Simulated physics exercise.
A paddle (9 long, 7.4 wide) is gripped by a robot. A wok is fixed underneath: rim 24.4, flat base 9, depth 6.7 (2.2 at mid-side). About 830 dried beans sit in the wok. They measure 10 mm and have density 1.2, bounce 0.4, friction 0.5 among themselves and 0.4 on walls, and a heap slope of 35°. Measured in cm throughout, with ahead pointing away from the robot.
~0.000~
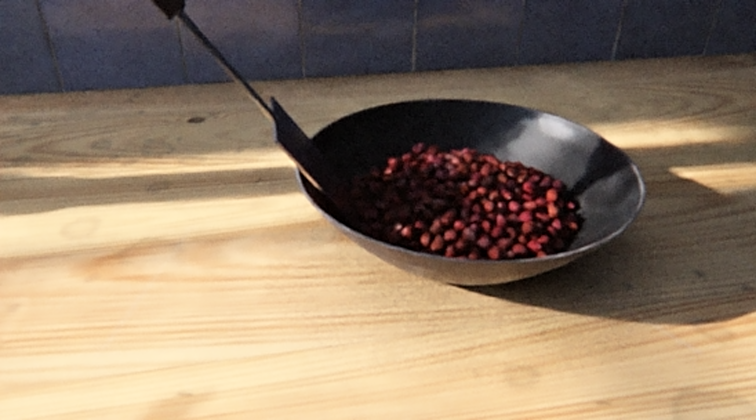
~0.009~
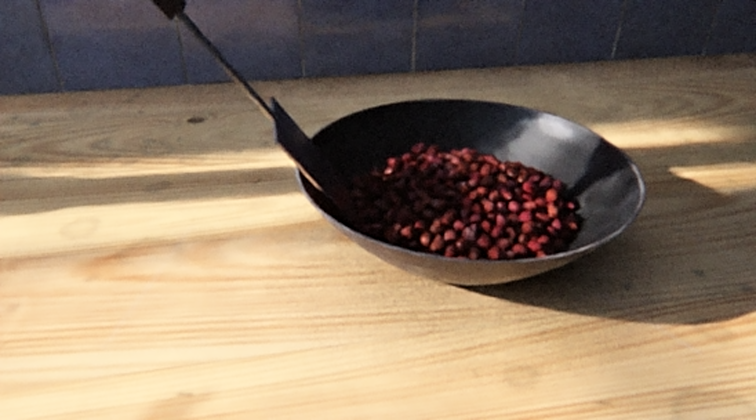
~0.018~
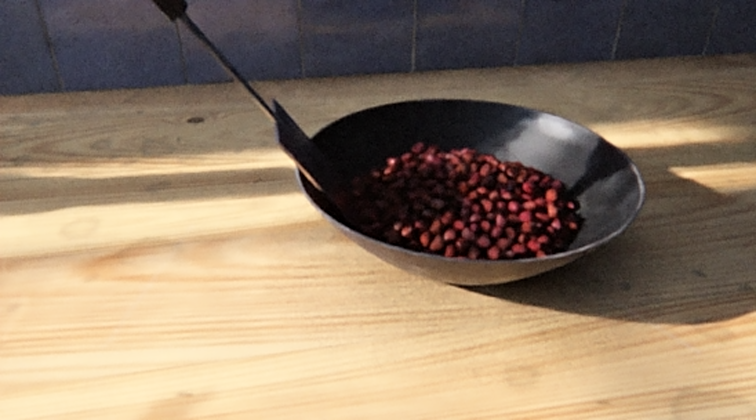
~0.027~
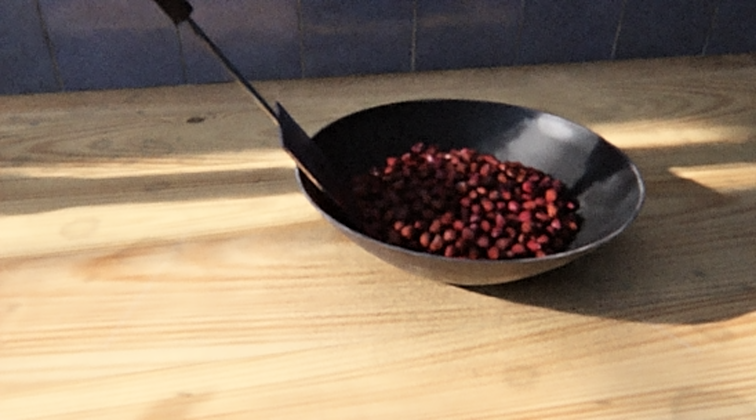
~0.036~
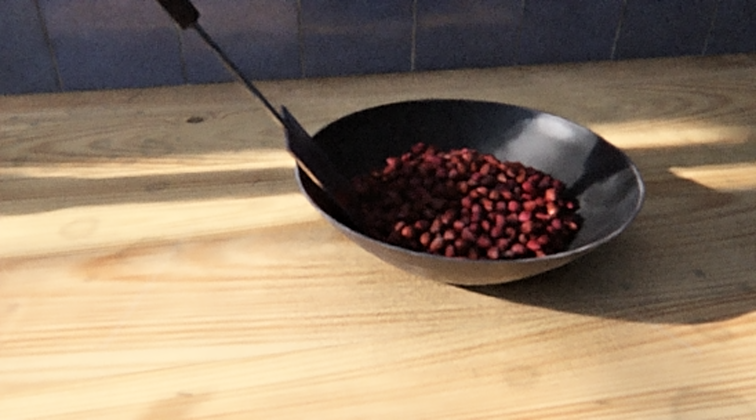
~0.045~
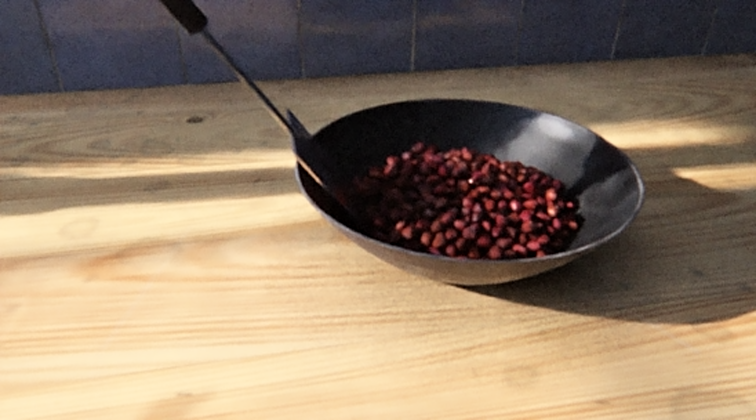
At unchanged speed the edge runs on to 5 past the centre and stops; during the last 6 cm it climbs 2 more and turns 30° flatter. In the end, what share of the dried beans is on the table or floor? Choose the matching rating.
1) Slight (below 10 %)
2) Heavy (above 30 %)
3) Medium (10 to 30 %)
1, slight (below 10 %).
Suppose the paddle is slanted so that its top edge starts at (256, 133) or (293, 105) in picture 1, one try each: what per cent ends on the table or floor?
About 0 and 0 per cent.
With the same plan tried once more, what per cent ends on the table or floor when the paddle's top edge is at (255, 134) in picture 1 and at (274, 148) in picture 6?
Around 0 per cent finishes there.
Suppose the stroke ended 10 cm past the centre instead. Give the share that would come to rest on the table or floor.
I'd expect close to 40 per cent then.
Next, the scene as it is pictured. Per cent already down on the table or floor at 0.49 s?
Fraction noted: Close to 0 per cent.
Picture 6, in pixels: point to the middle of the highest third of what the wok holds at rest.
It is centred near (557, 160).
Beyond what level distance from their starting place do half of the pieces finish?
It comes to some 5 cm.
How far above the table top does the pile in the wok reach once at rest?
8.5 cm.
After 0.14 s, sloping 55°, highest piece 6 above the table; 830 in the wok.
After 0.24 s, sloping 41°, highest piece 8 above the table; 830 in the wok.
After 0.49 s, sloping 25°, highest piece 8 above the table; 818 in the wok, 11 on the table or floor, 1 on the blade or in flight.
After 1.54 s, sloping 25°, highest piece 8 above the table; 816 in the wok, 14 on the table or floor.
At rest, 816 in the wok, 14 on the table or floor. That is 2 % on the table or floor.
